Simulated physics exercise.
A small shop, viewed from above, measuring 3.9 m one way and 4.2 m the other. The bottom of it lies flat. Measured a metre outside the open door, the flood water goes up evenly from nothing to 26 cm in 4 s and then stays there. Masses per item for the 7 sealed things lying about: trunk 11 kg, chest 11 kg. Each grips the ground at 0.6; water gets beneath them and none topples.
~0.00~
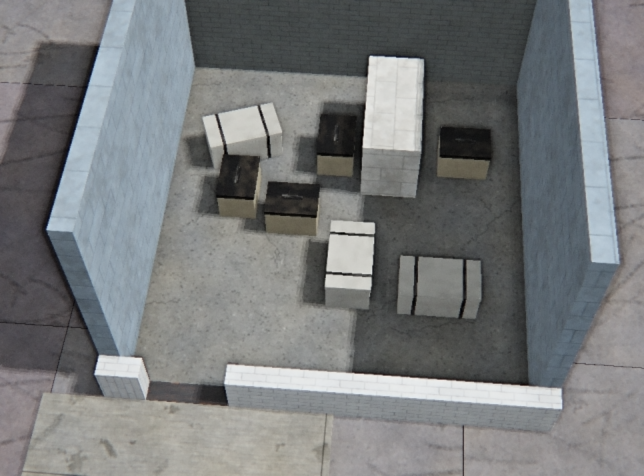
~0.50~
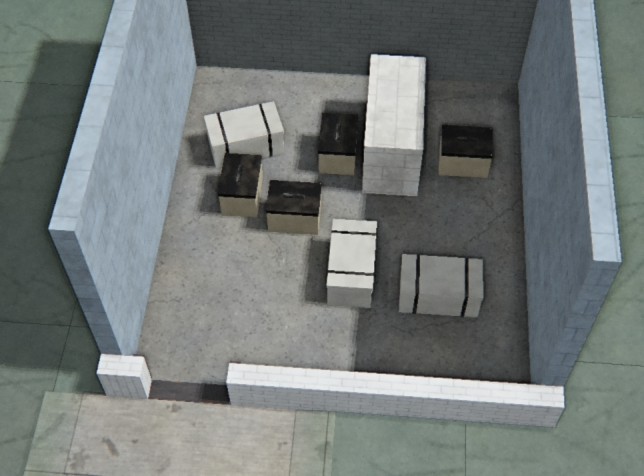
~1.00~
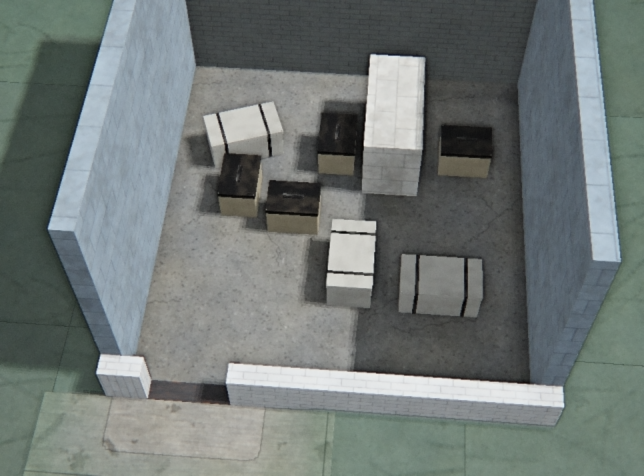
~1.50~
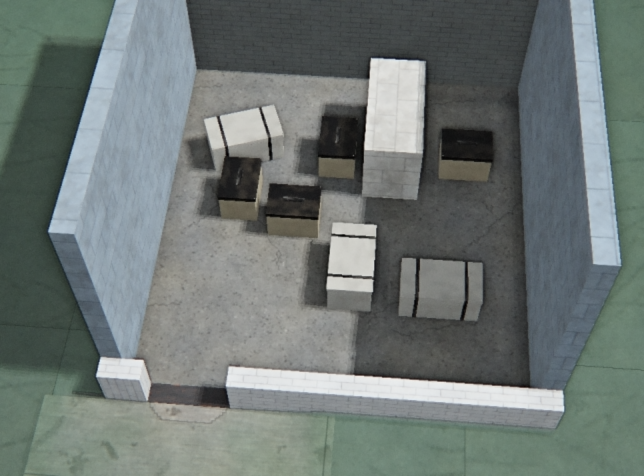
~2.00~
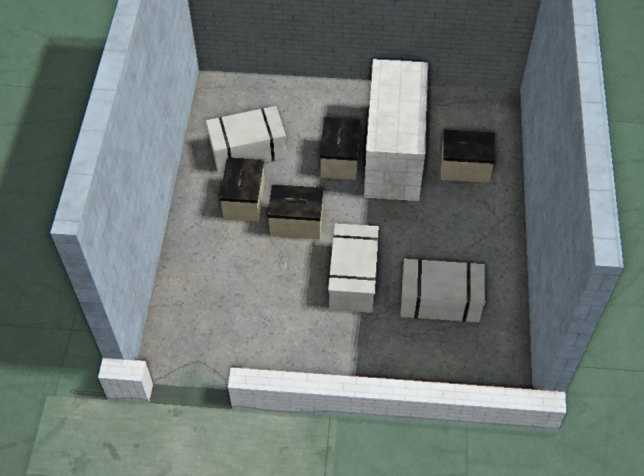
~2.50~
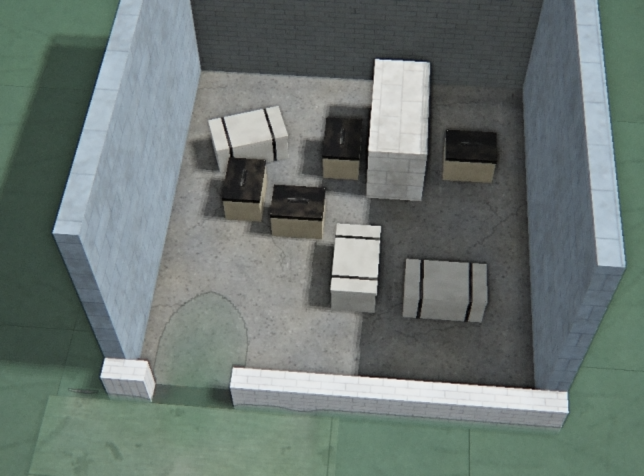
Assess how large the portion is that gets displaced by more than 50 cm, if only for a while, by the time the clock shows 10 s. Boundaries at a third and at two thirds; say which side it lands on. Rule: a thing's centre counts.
Going by this, the fraction will be in the middle third.
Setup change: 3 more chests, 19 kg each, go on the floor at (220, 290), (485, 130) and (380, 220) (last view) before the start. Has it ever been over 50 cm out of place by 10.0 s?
Order as given - above the limit, inside the limit, inside the limit.
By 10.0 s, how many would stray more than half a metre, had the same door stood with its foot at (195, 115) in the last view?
In that case the number is 6.
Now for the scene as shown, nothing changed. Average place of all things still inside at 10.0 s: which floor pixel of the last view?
Somewhere near (374, 191).
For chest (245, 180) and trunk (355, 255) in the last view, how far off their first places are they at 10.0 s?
One is off by 100 cm, the other by 30 cm, in the order asked.
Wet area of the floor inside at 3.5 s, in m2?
Near 3.5 m2 in all.
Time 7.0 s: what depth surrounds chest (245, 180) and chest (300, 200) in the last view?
Some 10 cm at the first, some 9 cm at the second.
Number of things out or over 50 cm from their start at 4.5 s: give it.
The number by then is 0.
After 3.5 s 0 of 7 are over 50 cm from their spots; 0 afloat.
After 4.5 s 0 of 7 are over 50 cm from their spots; 0 afloat.
After 7.0 s 4 of 7 are over 50 cm from their spots; 4 afloat.
After 10.0 s 3 of 7 are over 50 cm from their spots, and 4 have been at some point; 5 afloat.
